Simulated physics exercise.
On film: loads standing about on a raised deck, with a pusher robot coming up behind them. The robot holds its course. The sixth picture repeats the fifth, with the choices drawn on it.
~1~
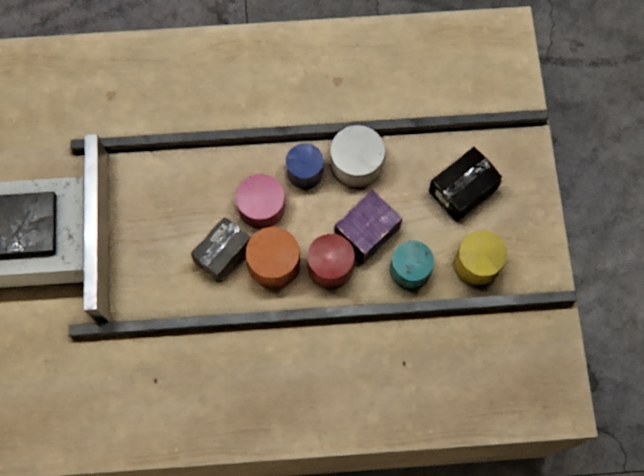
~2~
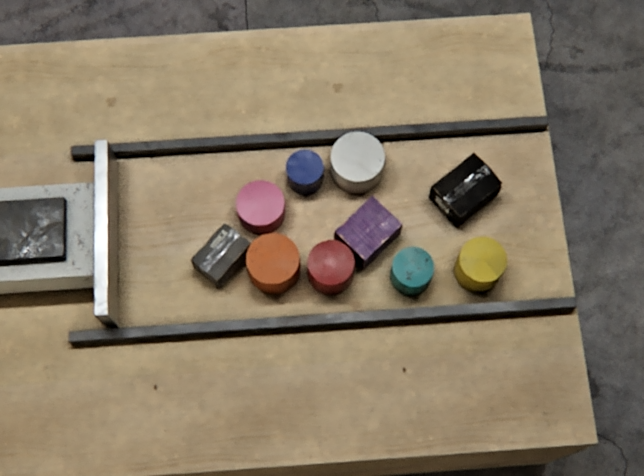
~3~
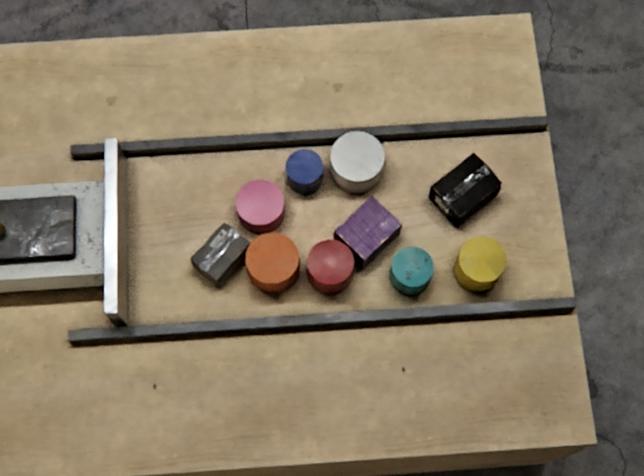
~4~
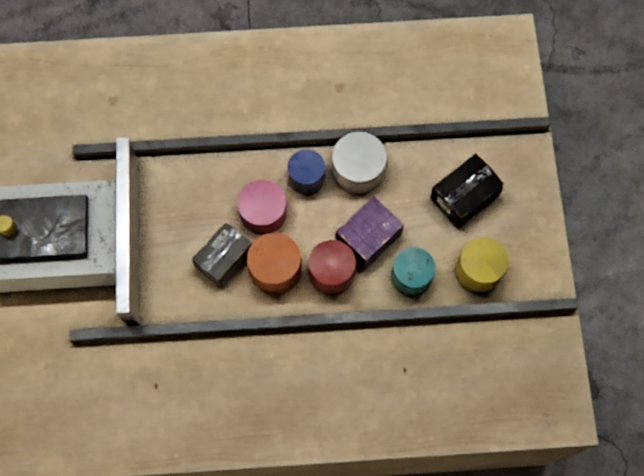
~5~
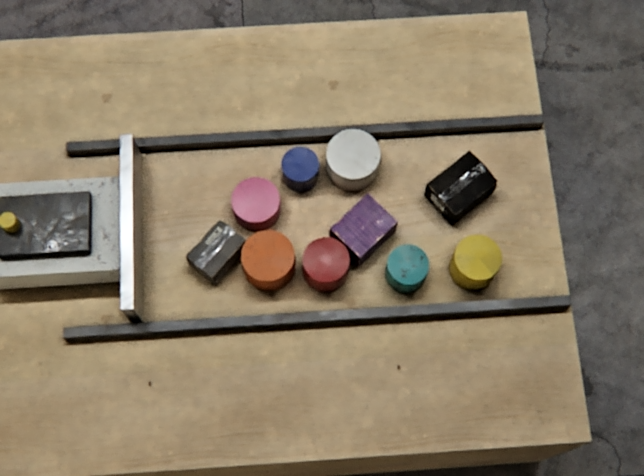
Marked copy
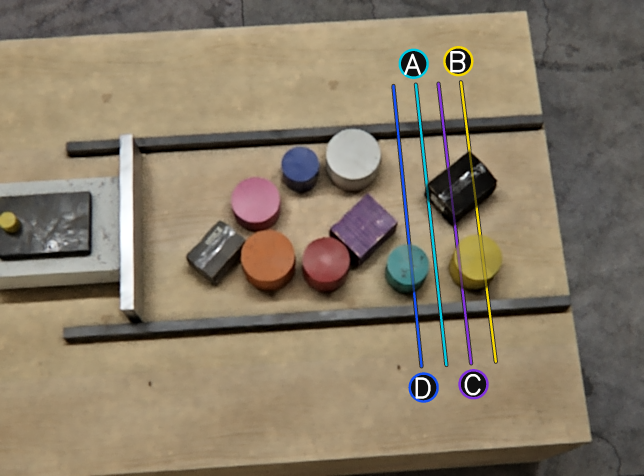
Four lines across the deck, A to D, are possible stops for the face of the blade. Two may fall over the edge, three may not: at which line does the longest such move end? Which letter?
It can go as far as C.
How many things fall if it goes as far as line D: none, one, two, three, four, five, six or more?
In all, none.
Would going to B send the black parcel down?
By then, yes.
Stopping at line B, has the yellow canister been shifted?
By then, yes.
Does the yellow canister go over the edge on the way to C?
Yes.
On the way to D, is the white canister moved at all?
Yes.
On the marked copy, A at (430, 218); B at (478, 215); C at (454, 217); D at (407, 220).
Following C. Soon after the start, robot (172, 217); red canister (358, 284); white canister (359, 159).
Later, robot (292, 209); yellow canister (507, 265); black parcel (470, 187).
In the end, robot (382, 204); yellow canister over the edge; black parcel over the edge; two fallen.
As for the rest, A is within the limit but short; B drops four; D is within the limit but short.
